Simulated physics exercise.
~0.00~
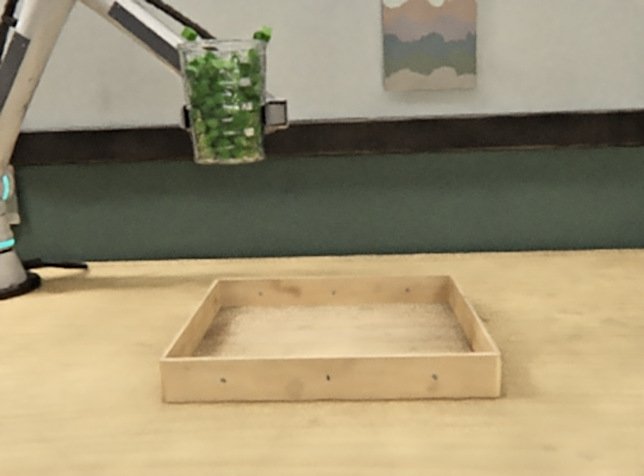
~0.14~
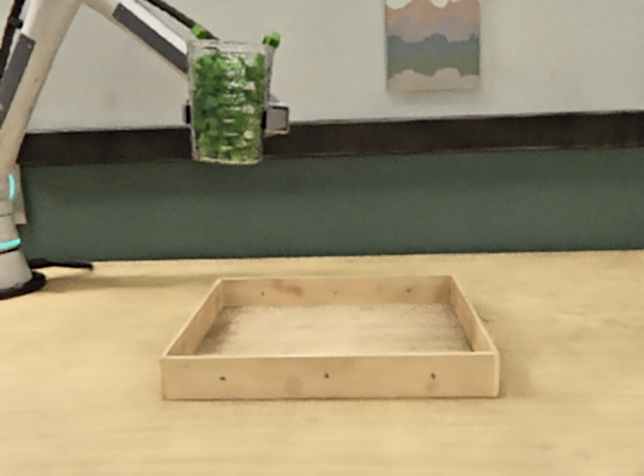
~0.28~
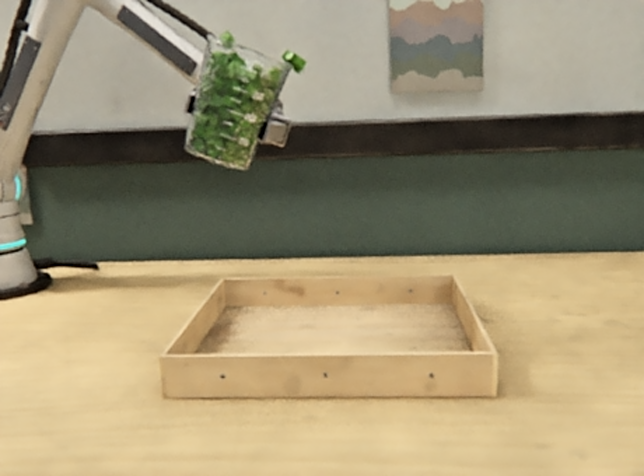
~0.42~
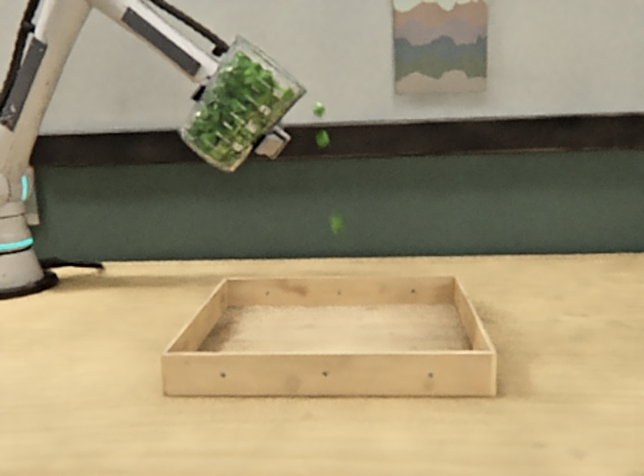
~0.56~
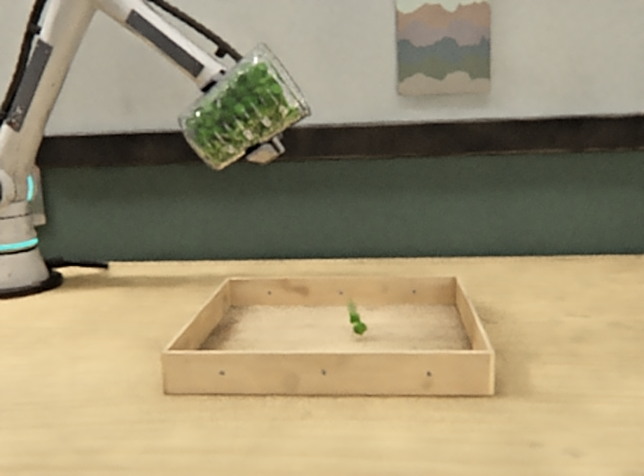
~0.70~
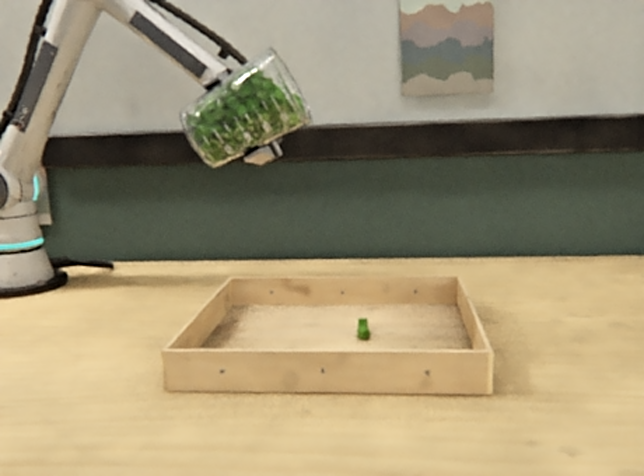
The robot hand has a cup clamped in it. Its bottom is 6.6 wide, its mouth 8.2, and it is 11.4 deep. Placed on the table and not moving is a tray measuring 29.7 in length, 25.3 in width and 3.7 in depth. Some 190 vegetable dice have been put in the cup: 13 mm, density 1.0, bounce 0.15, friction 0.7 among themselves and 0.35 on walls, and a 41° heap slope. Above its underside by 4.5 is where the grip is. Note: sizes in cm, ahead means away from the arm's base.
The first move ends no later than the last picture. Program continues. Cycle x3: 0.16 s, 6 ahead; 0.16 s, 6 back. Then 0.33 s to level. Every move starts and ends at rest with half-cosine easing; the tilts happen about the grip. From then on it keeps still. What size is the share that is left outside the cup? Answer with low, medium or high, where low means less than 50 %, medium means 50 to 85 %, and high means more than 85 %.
Low.
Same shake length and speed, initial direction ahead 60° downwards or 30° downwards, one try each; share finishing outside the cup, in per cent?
Estimates, in order: 0 % then 5 %.
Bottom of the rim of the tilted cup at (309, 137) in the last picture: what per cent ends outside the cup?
Around 65 per cent of it.
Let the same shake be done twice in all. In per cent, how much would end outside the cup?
About 20 %.
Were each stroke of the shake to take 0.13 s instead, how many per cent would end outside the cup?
Around 45 percent.
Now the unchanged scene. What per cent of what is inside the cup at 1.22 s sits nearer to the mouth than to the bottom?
Something like 55 percent sits in that half.
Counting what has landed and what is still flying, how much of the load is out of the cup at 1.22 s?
Share gone by then: Close to 10 %.
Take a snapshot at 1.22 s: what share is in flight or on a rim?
Estimated fraction: Near 1 %.
After 1.22 s, tilted 63° forward, highest piece 28 above the table; 167 in the cup, 22 in the tray, 1 in flight or on a rim.
After 1.73 s, tilted 56° forward, highest piece 28 above the table; 140 in the cup, 41 in the tray, 1 on the table or floor, 8 in flight or on a rim.
After 2.19 s, level, highest piece 32 above the table; 140 in the cup, 48 in the tray, 2 on the table or floor.
After 3.24 s, level, highest piece 32 above the table; 140 in the cup, 48 in the tray, 2 on the table or floor.
At rest, 140 in the cup, 48 in the tray, 2 on the table or floor. That is 26 % outside the cup.
